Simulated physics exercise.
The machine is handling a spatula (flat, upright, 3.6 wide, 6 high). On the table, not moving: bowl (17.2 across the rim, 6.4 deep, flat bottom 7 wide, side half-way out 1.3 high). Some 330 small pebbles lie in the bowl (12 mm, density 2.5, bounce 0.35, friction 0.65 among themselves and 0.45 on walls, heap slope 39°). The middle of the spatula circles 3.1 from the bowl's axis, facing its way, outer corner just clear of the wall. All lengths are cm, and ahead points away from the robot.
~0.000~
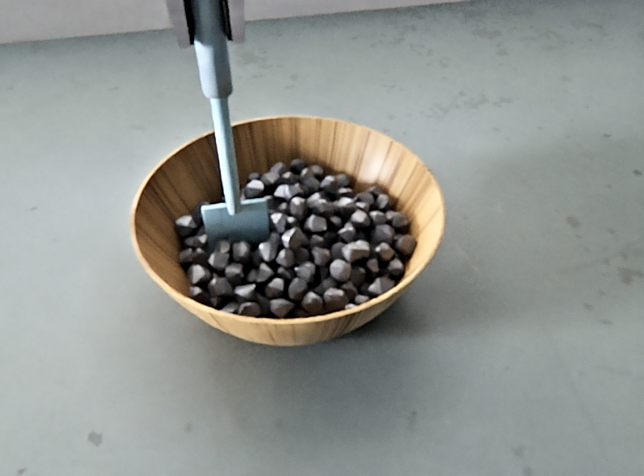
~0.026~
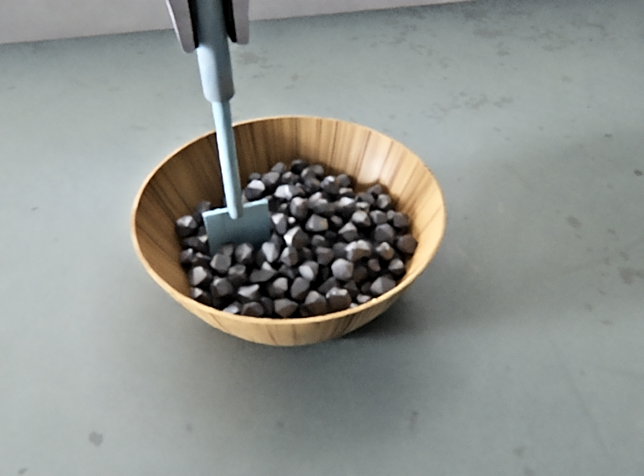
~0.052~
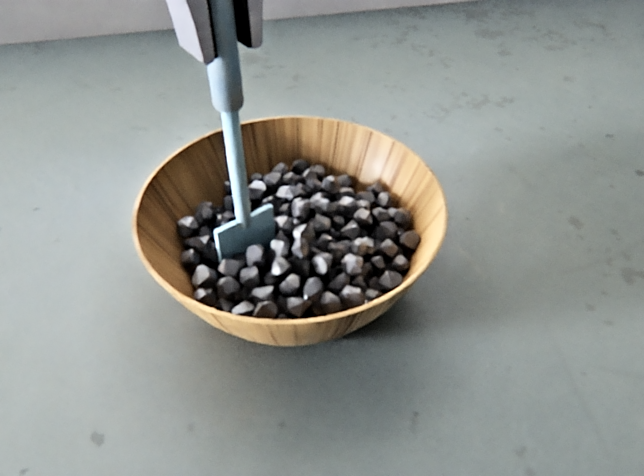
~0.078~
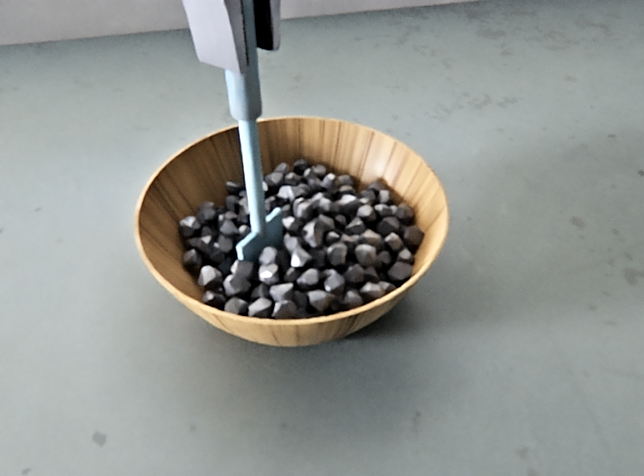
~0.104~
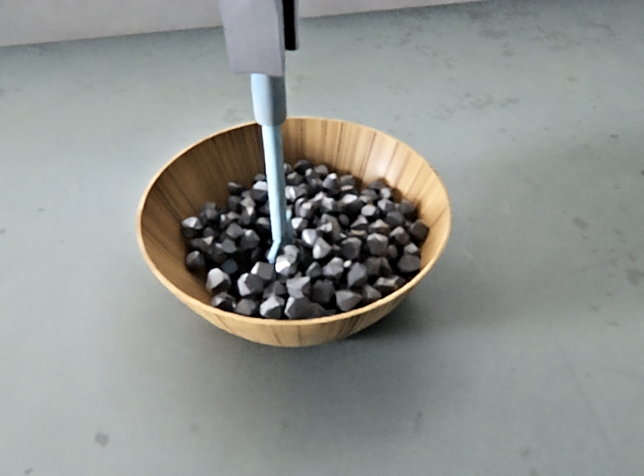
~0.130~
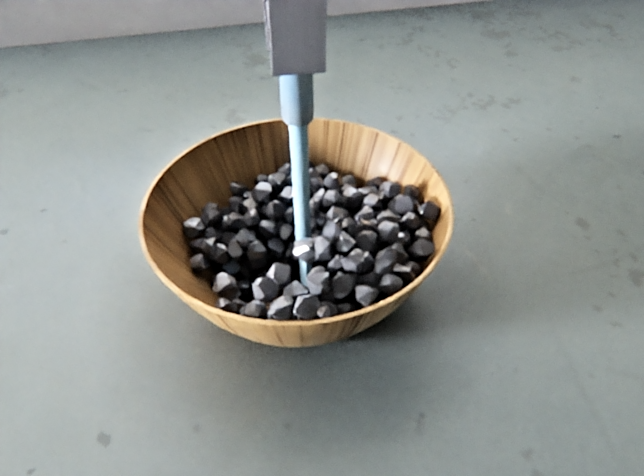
A wooden bowl with striped sides, filled with dark grey faceted pebbles, sits on a scuffed grey-green tabletop, seen from above at a slant. From the top edge, a grey machine arm holds a pale blue spatula upright, its flat blade buried among the pebbles at the left. The spatula sweeps rightward and toward the viewer, turning edge-on and pushing pebbles to the right, while the view barely shifts.
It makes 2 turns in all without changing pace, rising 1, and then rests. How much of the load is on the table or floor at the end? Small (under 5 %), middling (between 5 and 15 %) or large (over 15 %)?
Share on the table or floor: Large (over 15 %).
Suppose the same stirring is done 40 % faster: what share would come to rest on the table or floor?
It would be near 35 per cent.
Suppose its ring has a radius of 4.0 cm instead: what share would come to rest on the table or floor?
It would be near 45 per cent.
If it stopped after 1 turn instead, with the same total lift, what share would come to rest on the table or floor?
In that case some 15 per cent.
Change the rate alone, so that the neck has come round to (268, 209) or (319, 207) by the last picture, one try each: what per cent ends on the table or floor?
Some 15 and 25 per cent.
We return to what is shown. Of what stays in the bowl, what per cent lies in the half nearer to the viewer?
Some 55 per cent.
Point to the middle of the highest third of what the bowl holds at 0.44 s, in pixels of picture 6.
At about (206, 213).
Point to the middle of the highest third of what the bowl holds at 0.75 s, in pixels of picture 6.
Near (332, 183).
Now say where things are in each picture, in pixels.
The first picture shows spatula neck at (231, 183), 0° round; upper third of the load around (297, 235), from x 185 to 405, top at y 165; 330 in the bowl.
The second picture shows spatula neck at (233, 186), 7° round; upper third of the load around (298, 235), from x 185 to 405, top at y 165.
The third picture shows spatula neck at (241, 197), 25° round; upper third of the load around (302, 240), from x 190 to 410, top at y 170.
The fourth picture shows spatula neck at (257, 206), 46° round; upper third of the load around (312, 246), from x 190 to 410, top at y 170.
The fifth picture shows spatula neck at (279, 211), 67° round; upper third of the load around (327, 255), from x 190 to 415, top at y 170.
The sixth picture shows spatula neck at (303, 211), 87° round; upper third of the load around (347, 248), from x 195 to 430, top at y 170; 330 in the bowl.
By 0.44 s, 334° round, highest piece 10 above the table; 295 in the bowl, 25 on the table or floor, 10 in flight or on the tool.
By 0.75 s, 221° round, highest piece 8 above the table; 269 in the bowl, 54 on the table or floor, 7 in flight or on the tool.
By 1.11 s, 0° round, highest piece 7 above the table; 266 in the bowl, 64 on the table or floor.
By 1.81 s, 0° round, highest piece 7 above the table; 266 in the bowl, 64 on the table or floor.
Final count, 266 in the bowl, 64 on the table or floor. That is 19 % on the table or floor.
